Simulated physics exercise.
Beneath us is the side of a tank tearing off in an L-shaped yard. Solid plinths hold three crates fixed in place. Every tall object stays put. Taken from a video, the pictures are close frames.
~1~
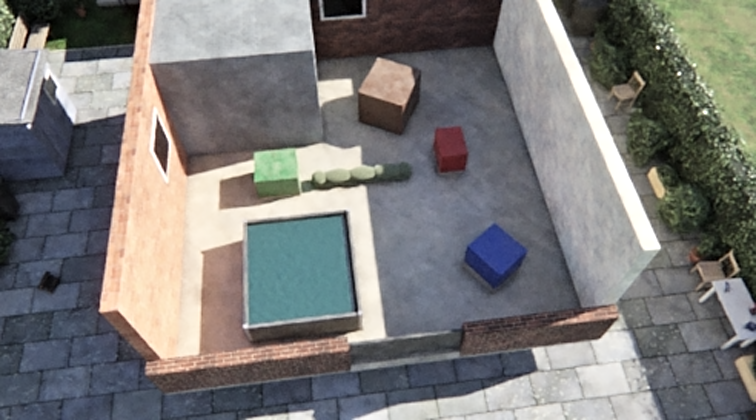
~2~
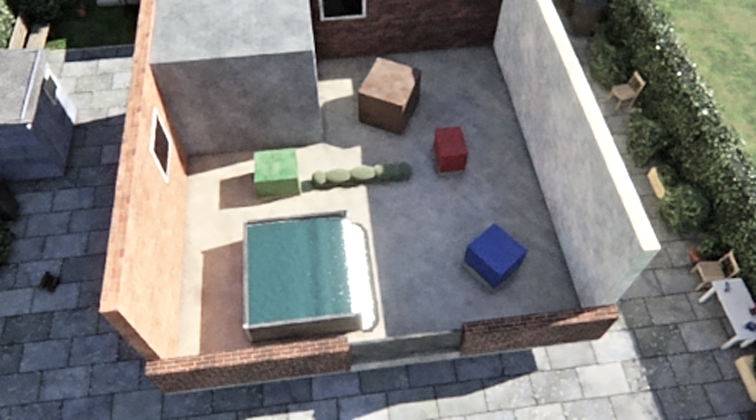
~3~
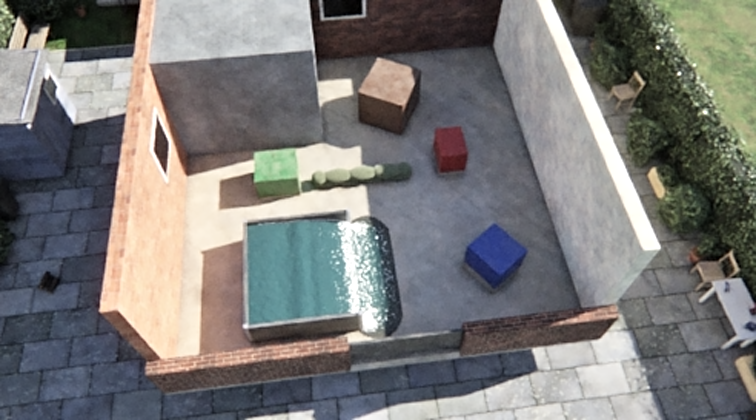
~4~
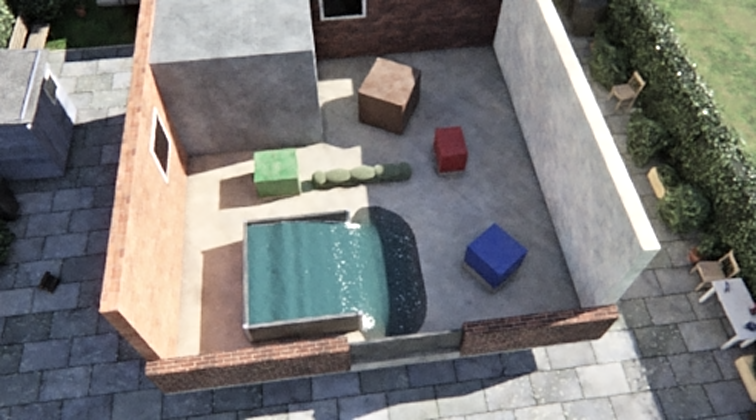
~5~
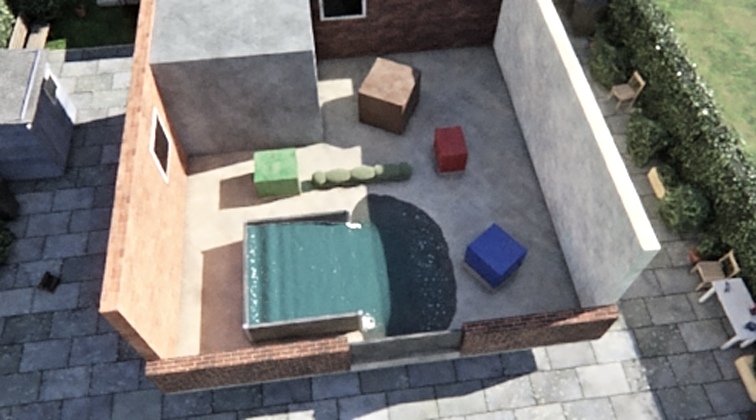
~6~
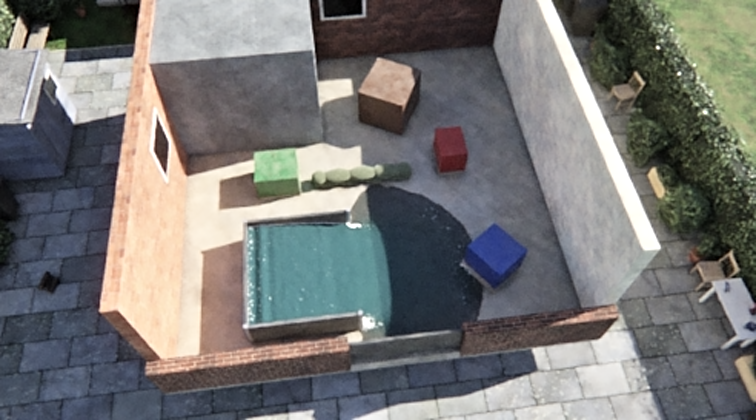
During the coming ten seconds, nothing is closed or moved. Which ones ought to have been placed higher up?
The green crate gets dampened by the water, the red crate gets dampened by the water, the blue crate gets dampened by the water.
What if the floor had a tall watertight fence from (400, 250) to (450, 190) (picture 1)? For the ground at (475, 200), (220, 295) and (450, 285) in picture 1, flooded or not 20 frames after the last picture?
As listed: Flooded, dry, wet.
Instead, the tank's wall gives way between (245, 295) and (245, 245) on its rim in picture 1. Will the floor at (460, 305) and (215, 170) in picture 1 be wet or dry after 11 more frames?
As listed: Dry, flooded.
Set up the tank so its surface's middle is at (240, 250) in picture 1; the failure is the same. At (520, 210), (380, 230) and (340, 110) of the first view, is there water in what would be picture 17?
Submerged, submerged, untouched.
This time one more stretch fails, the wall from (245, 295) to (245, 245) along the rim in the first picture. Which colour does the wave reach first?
That would be the green one.
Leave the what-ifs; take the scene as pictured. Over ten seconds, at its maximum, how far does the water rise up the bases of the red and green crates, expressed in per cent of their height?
Respectively 360 % and 150 %.
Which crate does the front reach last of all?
That's the green one.
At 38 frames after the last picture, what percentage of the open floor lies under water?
That works out at 70 %.
A moment on, water covers 30 % of the floor; the green crate not reached, the red crate water round its plinth, the blue crate water round its plinth.
Next, water covers 35 % of the floor; the green crate not reached, the red crate water round its plinth, the blue crate water round its plinth.
Then, water covers 50 % of the floor; the green crate not reached, the red crate water round its plinth, the blue crate water round its plinth.
Later, water covers 70 % of the floor; the green crate water round its plinth, the red crate water round its plinth, the blue crate water round its plinth.
In the end, water covers 95 % of the floor; the green crate was topped, the red crate was topped, the blue crate was topped.
